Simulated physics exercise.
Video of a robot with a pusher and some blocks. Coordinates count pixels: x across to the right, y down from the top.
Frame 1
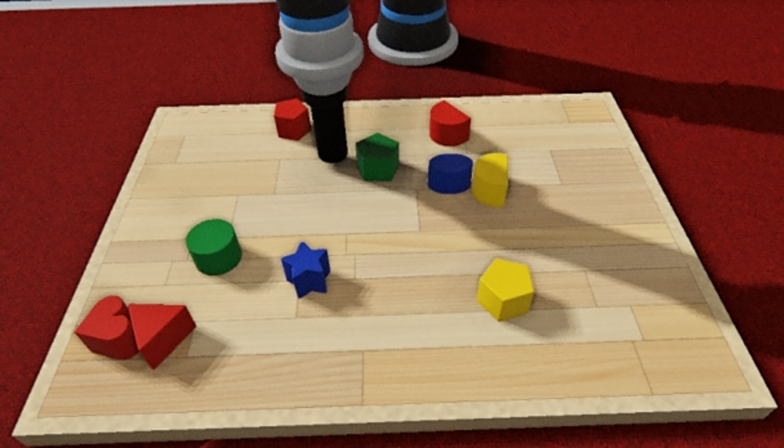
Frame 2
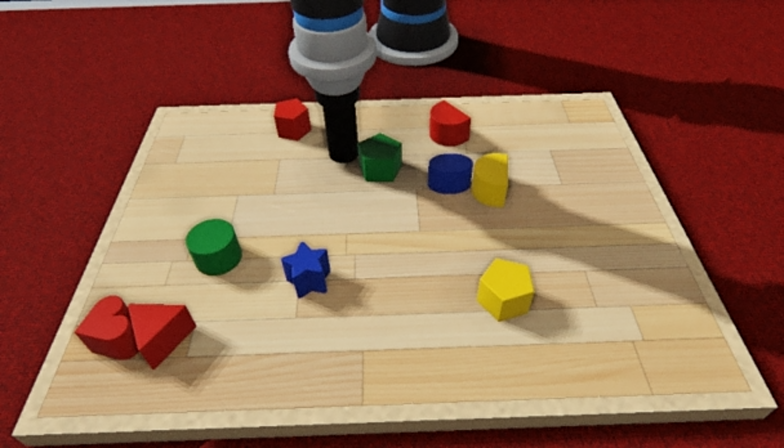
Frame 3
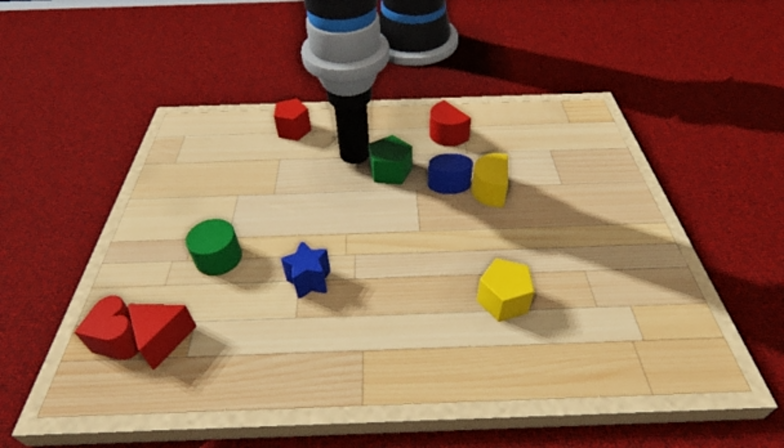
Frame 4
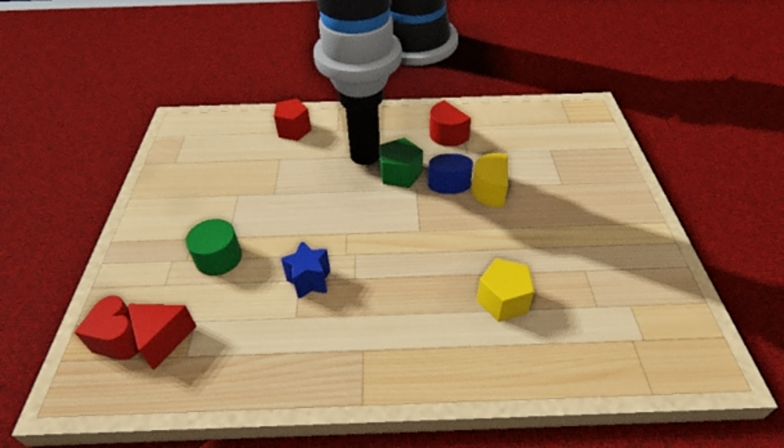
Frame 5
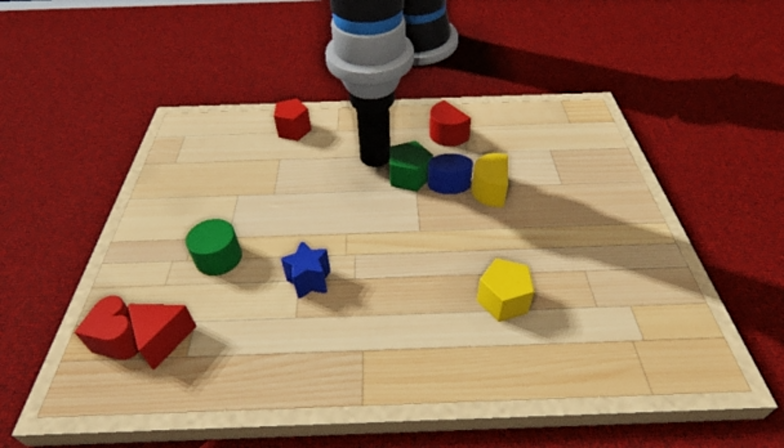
Robot arm with a black pusher nudging a green pentagonal block right across a wooden board, up beside a blue block.
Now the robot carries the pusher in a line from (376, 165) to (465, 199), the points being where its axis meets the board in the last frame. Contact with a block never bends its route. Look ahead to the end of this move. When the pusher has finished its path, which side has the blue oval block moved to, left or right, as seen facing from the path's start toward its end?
Facing from start to end, it will go to the right.
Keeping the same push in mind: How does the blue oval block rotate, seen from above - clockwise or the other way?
Short answer: Counterclockwise.
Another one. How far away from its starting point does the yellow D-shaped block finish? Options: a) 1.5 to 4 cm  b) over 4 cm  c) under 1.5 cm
(a)
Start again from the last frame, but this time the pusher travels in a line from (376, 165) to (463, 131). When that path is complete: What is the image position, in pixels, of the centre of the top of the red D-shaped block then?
Close to (486, 96).
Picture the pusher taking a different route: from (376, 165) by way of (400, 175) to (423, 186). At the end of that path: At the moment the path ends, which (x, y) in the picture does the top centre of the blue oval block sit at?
Somewhere near (485, 186).
On the path given first. One third of the way, pusher (405, 169); green pentagonal block (433, 171), turned 25° clockwise; blue oval block (472, 176), turned 80° anticlockwise; yellow D-shaped block (505, 168), turned 15° clockwise.
Two thirds of the way, pusher (436, 180); green pentagonal block (455, 188), turned 65° clockwise; blue oval block (499, 193); yellow D-shaped block (511, 168).
At the end, pusher (466, 191); green pentagonal block (471, 203), turned 95° clockwise; red D-shaped block unmoved; blue oval block (508, 196), turned 125° anticlockwise; yellow D-shaped block (511, 168).
